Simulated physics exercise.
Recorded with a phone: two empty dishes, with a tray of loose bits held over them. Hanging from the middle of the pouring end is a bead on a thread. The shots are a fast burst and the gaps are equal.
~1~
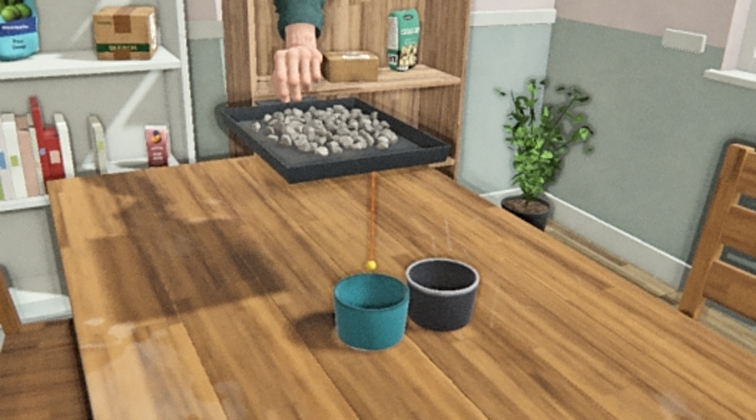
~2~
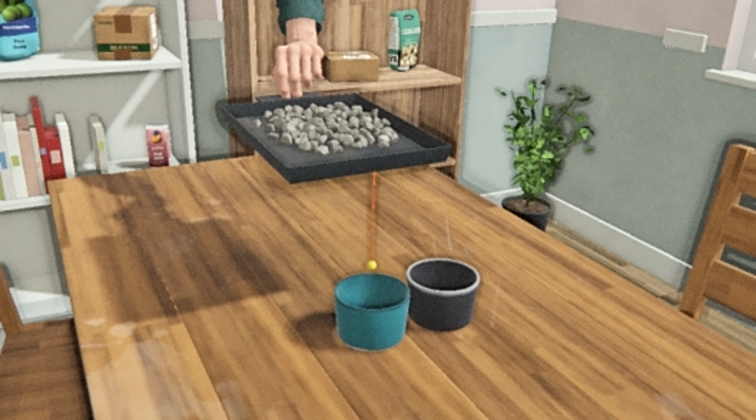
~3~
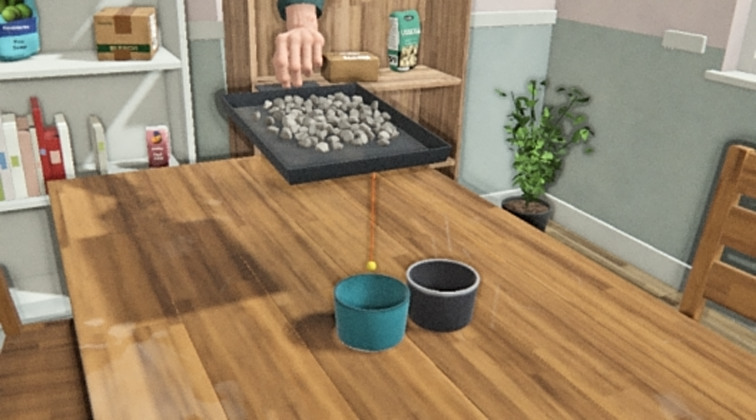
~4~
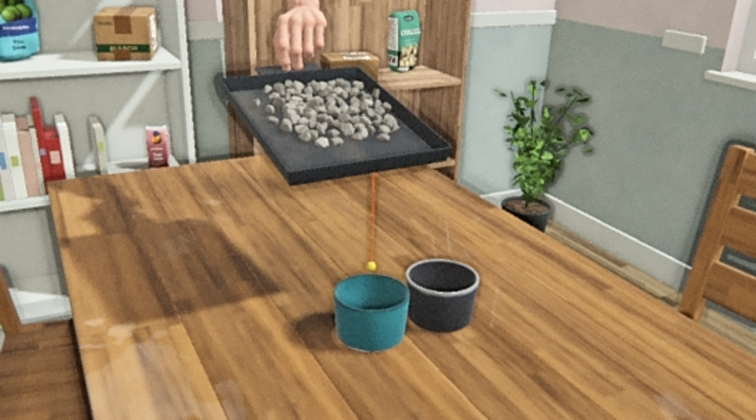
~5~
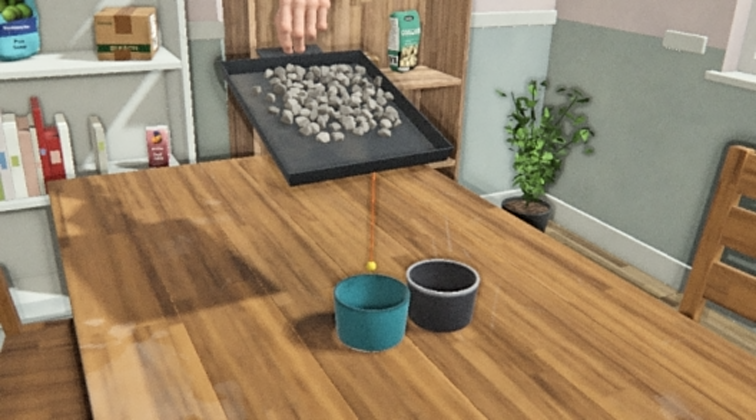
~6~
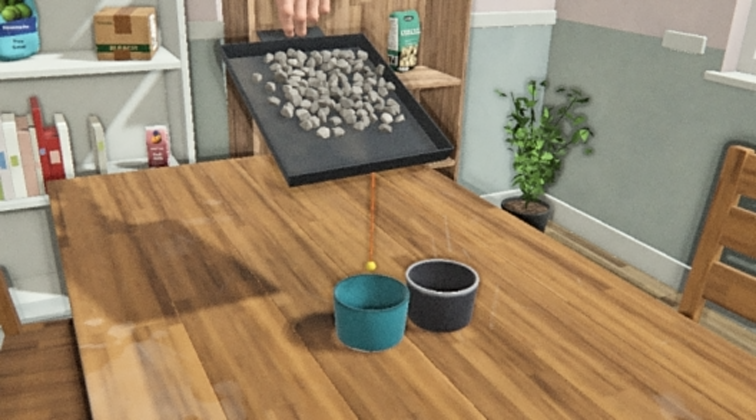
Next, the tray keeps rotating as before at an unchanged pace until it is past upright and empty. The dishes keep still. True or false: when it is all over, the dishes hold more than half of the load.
False.
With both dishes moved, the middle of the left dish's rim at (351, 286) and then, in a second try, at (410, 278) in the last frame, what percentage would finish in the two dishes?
In turn 10 and 10 in a hundred.
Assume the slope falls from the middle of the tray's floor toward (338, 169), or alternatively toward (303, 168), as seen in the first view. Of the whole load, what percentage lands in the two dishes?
Lab note: Try one about 20 %, try two 0 %.
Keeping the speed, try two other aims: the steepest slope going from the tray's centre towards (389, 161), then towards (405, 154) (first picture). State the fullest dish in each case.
Record: Try 1, the dish at the right; try 2, the dish at the right.
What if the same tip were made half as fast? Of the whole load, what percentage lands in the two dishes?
Around 30 percent.
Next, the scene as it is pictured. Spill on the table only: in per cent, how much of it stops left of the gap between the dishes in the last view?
Near 50 per cent.
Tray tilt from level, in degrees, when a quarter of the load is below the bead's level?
A tilt of roughly 85°.
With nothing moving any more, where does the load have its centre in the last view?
Somewhere around (395, 357) in the last picture.
Soon after the last picture, tray tipped steeply; nearly all on the tray; a small part in the air.
A little later, tray tipped past a quarter turn; about a quarter on the tray; a small part in the left dish; a stray few in the right dish; about half outside both; a small part in the air.
Later still, tray tipped past a quarter turn; about a quarter in the left dish; a small part in the right dish; most outside both.
At rest, tray tipped past a quarter turn; about a quarter in the left dish; a small part in the right dish; most outside both.
